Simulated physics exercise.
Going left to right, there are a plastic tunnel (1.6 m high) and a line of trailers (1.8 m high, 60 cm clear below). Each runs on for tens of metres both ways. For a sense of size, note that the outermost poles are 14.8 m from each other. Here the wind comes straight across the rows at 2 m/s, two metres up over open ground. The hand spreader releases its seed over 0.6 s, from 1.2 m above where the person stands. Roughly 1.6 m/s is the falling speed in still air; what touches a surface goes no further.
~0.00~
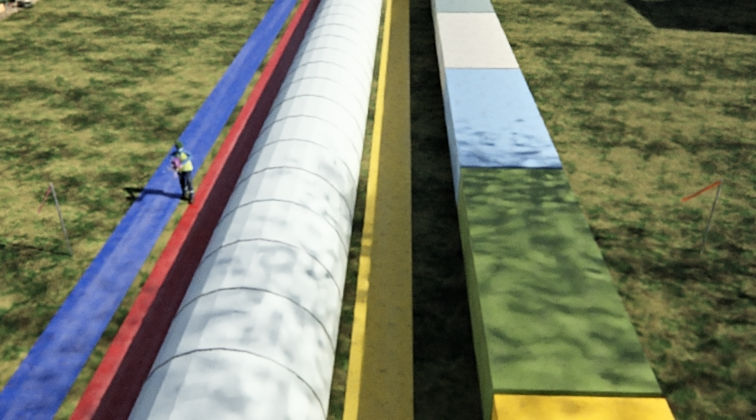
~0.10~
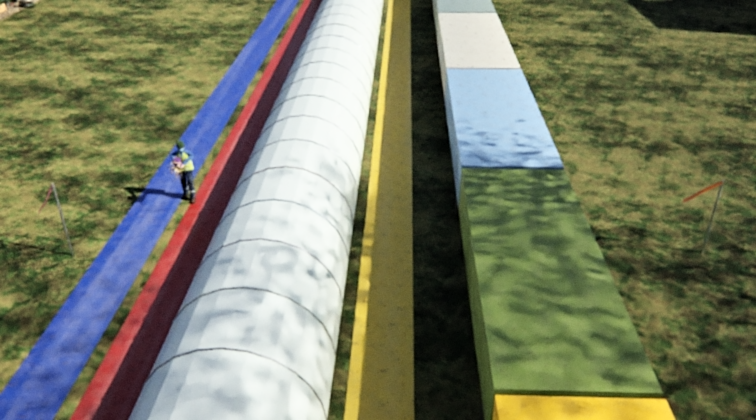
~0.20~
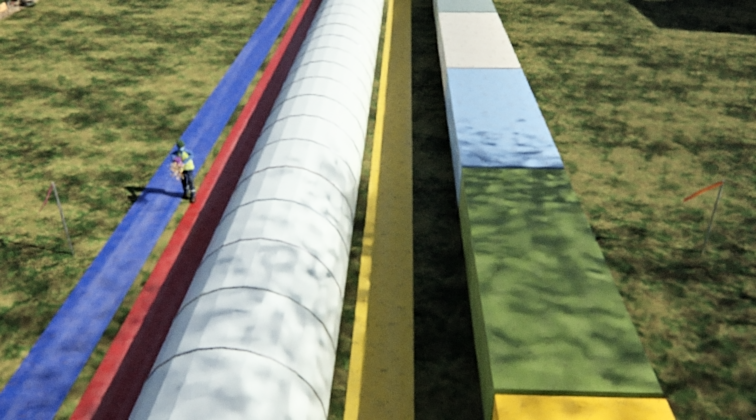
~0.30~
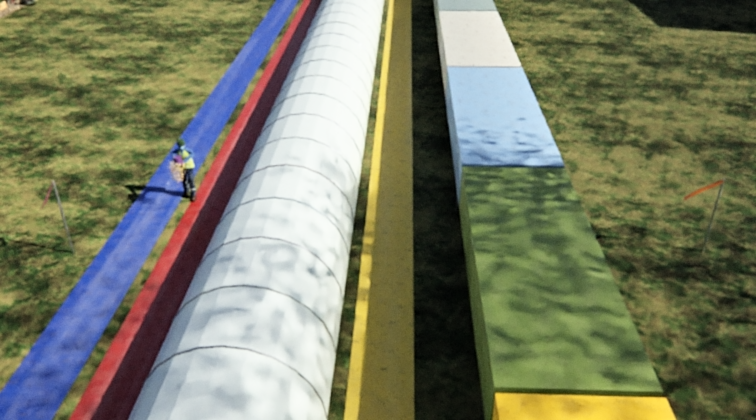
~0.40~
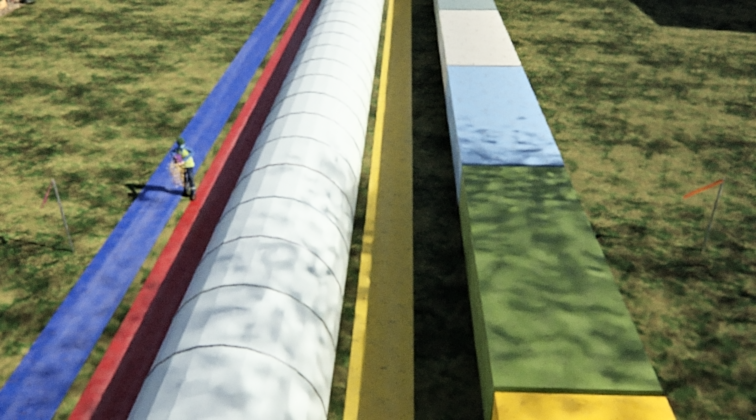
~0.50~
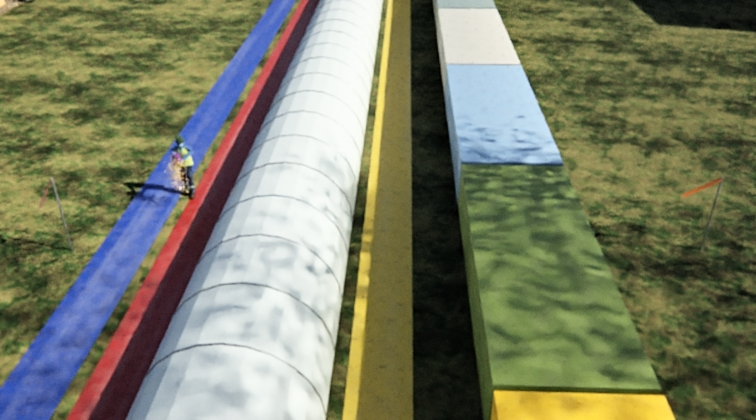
A long white plastic tunnel and, to its right, a line of box trailers in green, pale blue, off-white and yellow run away across patchy grass, seen from high above. Blue and red strips lie left of the tunnel, a yellow one right of it, and a person in a bright vest stands by the red strip. Little moves: the person's arms shift slightly, and the view barely changes.
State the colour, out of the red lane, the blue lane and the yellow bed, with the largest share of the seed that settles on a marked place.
The colour is red.
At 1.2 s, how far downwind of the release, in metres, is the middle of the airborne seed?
0.0 metres.
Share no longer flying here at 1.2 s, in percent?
It comes to around 55 per cent.
After 1.2 s, 44 % is in the air or yet to come; 14 % lies on the red lane, 0 % on the yellow bed and 3 % on the blue lane; the middle of what still flies is 0.3 m above the low ground, near (180, 196).
After 2.0 s, 2 % is in the air or yet to come; 26 % lies on the red lane, 0 % on the yellow bed and 5 % on the blue lane.
After 3.5 s, 0 % is in the air or yet to come; 27 % lies on the red lane, 0 % on the yellow bed and 5 % on the blue lane.
After 8.0 s, 0 % is in the air or yet to come; 27 % lies on the red lane, 0 % on the yellow bed and 5 % on the blue lane.
After 45.0 s, 0 % is in the air or yet to come; 27 % lies on the red lane, 0 % on the yellow bed and 5 % on the blue lane.
